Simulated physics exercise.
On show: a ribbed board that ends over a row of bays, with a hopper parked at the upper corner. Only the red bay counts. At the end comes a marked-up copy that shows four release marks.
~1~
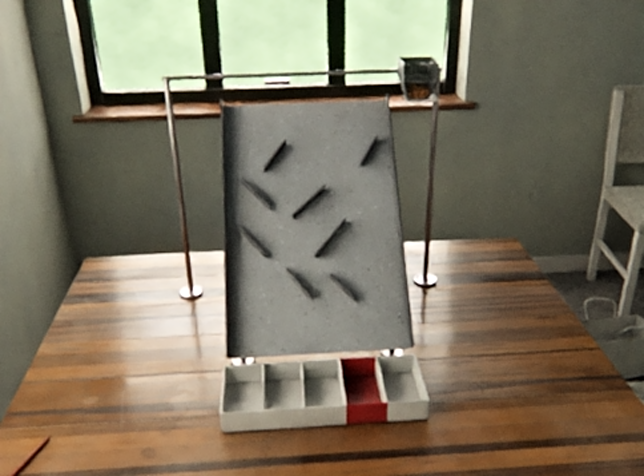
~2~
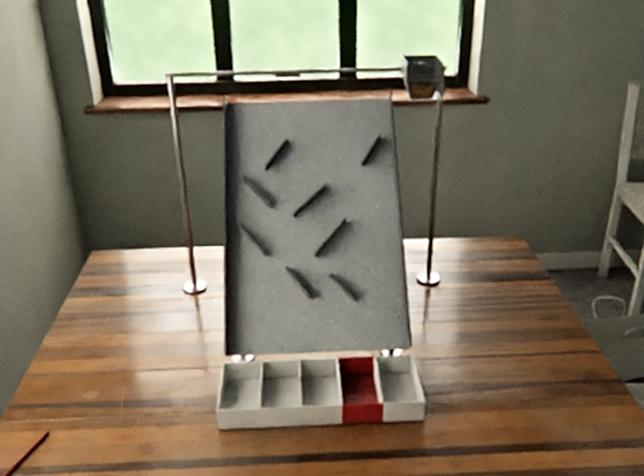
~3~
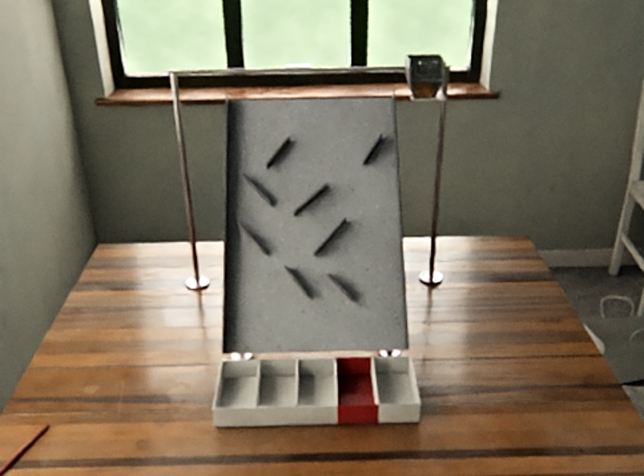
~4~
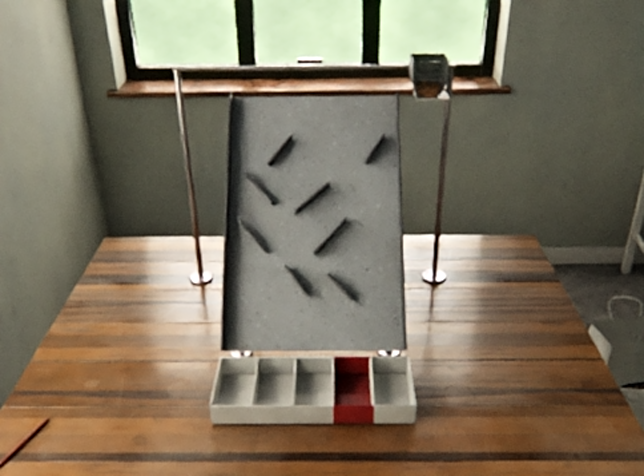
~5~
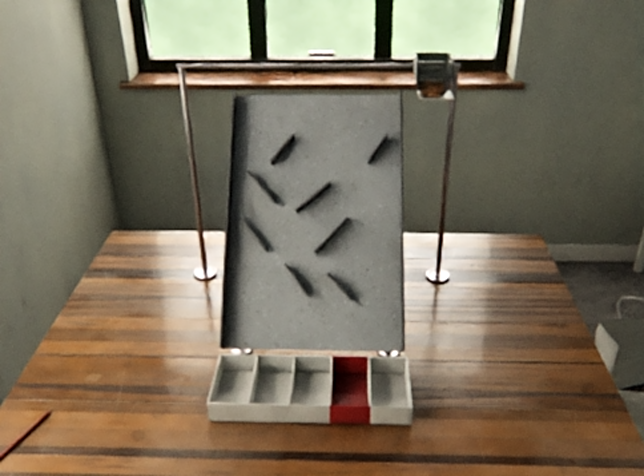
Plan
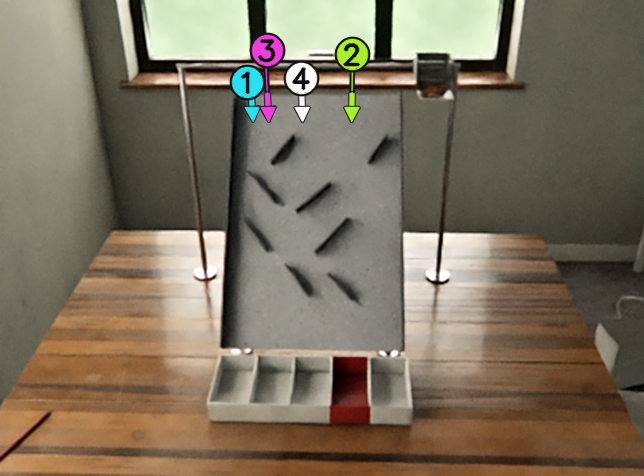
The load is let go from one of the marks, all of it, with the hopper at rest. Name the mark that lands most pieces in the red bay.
It is 3.
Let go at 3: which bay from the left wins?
The fourth from the left.
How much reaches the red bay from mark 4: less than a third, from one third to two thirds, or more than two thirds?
Less than a third.
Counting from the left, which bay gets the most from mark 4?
It is the second one.
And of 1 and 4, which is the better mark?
That would be 1.
On the marked copy, mark 1 meets the board at (252, 116); mark 2 meets the board at (351, 116); mark 3 meets the board at (268, 116); mark 4 meets the board at (302, 116).
With 1, close to half in the red bay, close to half in other bays.
With 2, close to a third in the red bay, close to two thirds in other bays.
With 3, the bulk in the red bay, close to a quarter in other bays.
With 4, a small share in the red bay, the bulk in other bays.
